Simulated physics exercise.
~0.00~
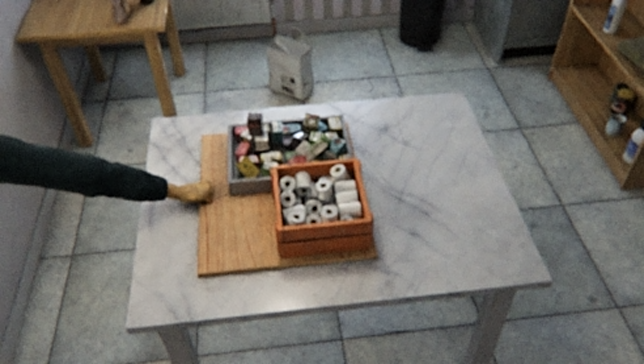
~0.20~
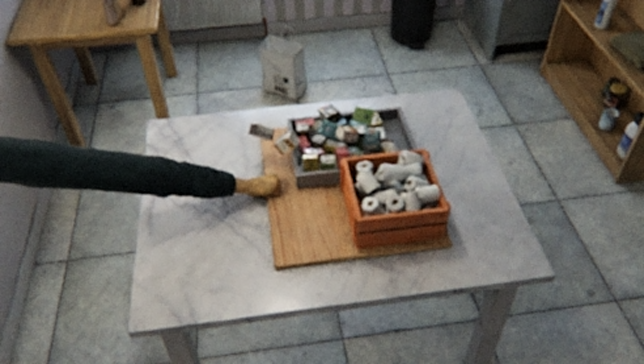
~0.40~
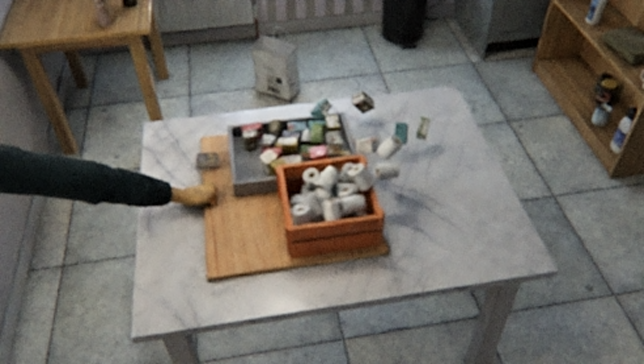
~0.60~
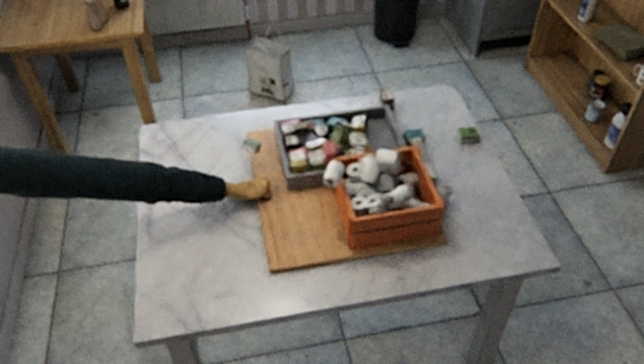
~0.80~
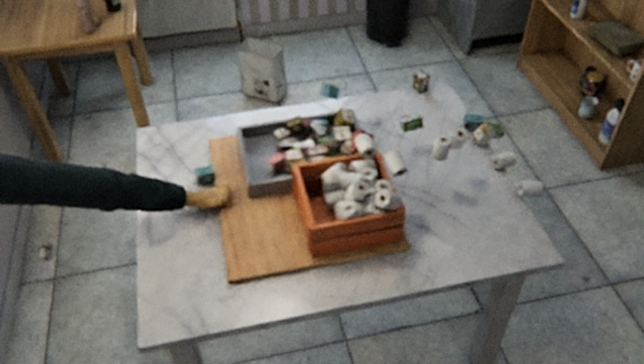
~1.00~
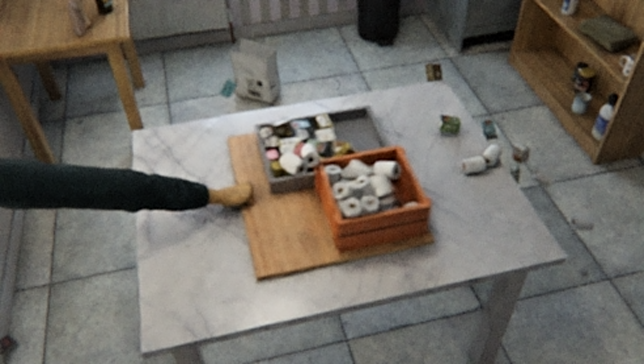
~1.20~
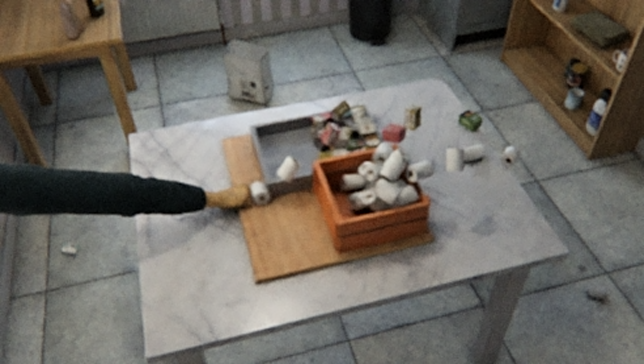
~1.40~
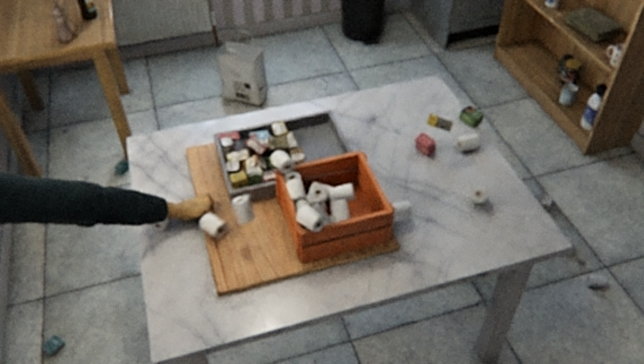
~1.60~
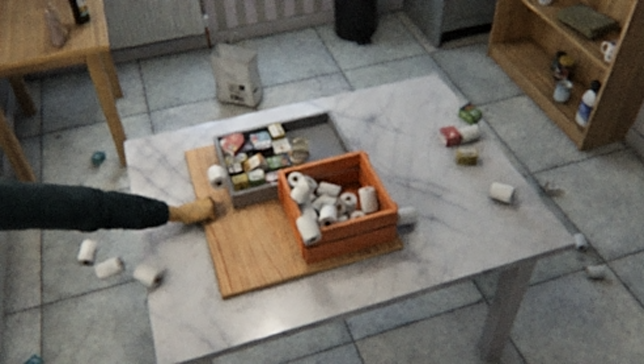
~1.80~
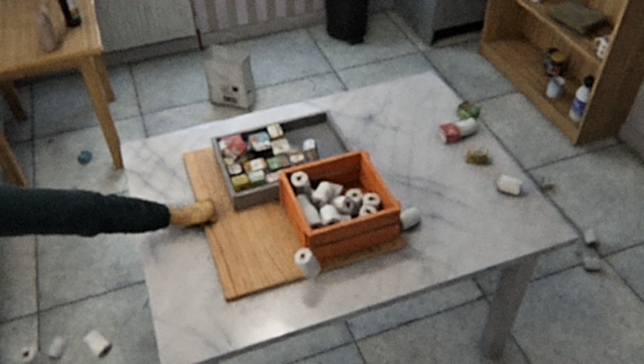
The footage shows a gloved hand sliding a wooden board repeatedly right and left across a marble-topped table, jolting small cartons from a grey crate and paper rolls from an orange one, until the board rests at left with spilled pieces on table and floor and many still crated.
